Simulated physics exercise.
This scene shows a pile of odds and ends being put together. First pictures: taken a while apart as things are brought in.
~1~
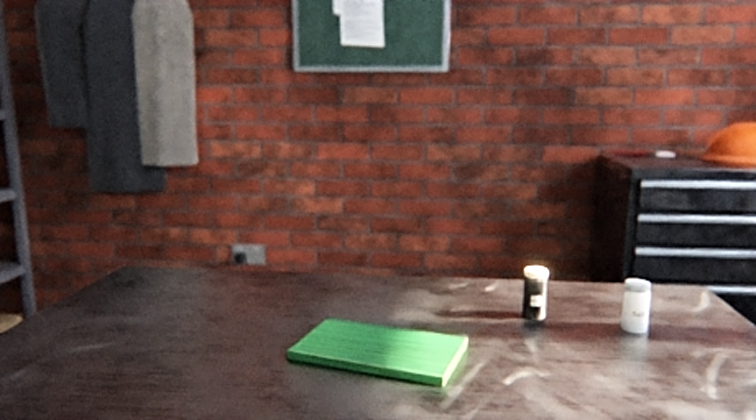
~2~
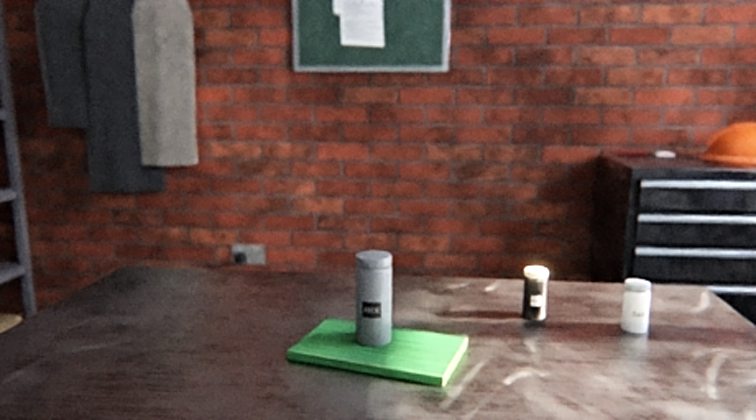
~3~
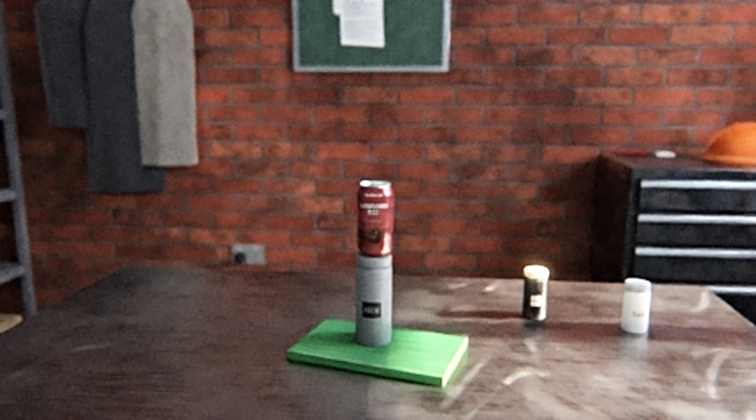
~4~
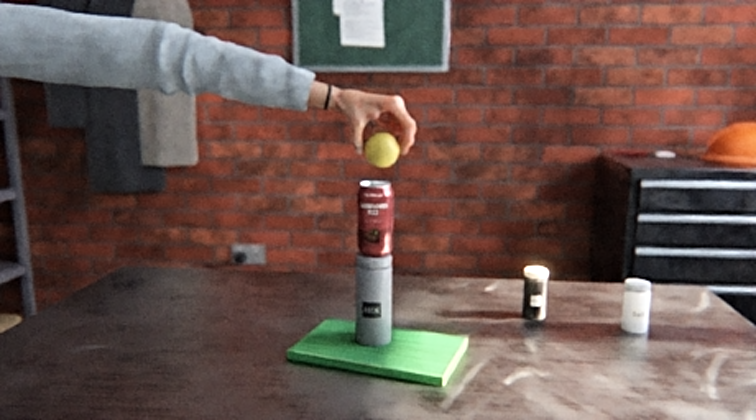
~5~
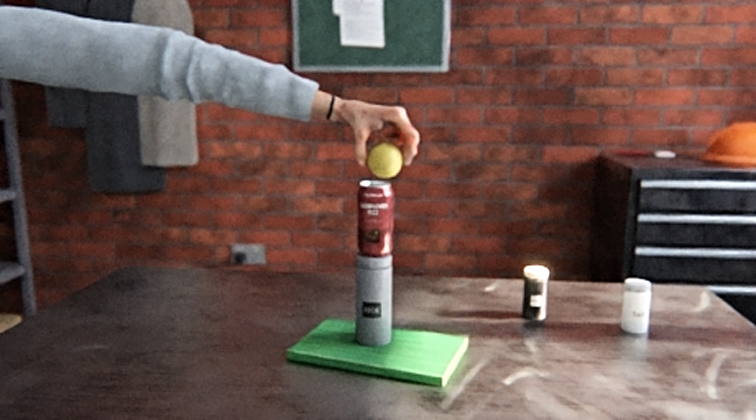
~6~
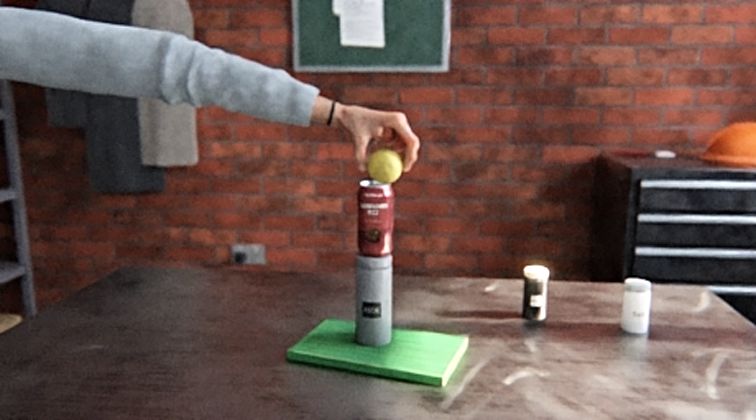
In a brick-walled workshop, a grey jar and red can appear stacked on a green board, a hand lowering a yellow lemon onto the can.
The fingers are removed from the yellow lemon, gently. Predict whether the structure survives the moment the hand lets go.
The pile will be okay.
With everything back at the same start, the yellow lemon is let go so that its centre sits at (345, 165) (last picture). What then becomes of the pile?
Topples.
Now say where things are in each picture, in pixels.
In the first frame, the last thing is not in view yet; green board (379, 349).
In the second frame, the last thing is not in view yet; black shaker (535, 293).
In the third frame, the last thing is not in view yet; red can (375, 219).
In the fourth frame, coming down; yellow lemon (382, 150); white shaker (636, 306).
In the fifth frame, coming down; yellow lemon (385, 161); grey jar (374, 298).
In the sixth frame, set down, still held; yellow lemon (385, 166); green board (379, 349).
Then, 0.20 s later than the last frame, all is still.
Then, 0.60 s later than the last frame, yellow lemon resting near (385, 167).
When it is over, all 6 as before. End places, in pixels of the last picture, yellow lemon near (385, 167). The pile keeps its balance.
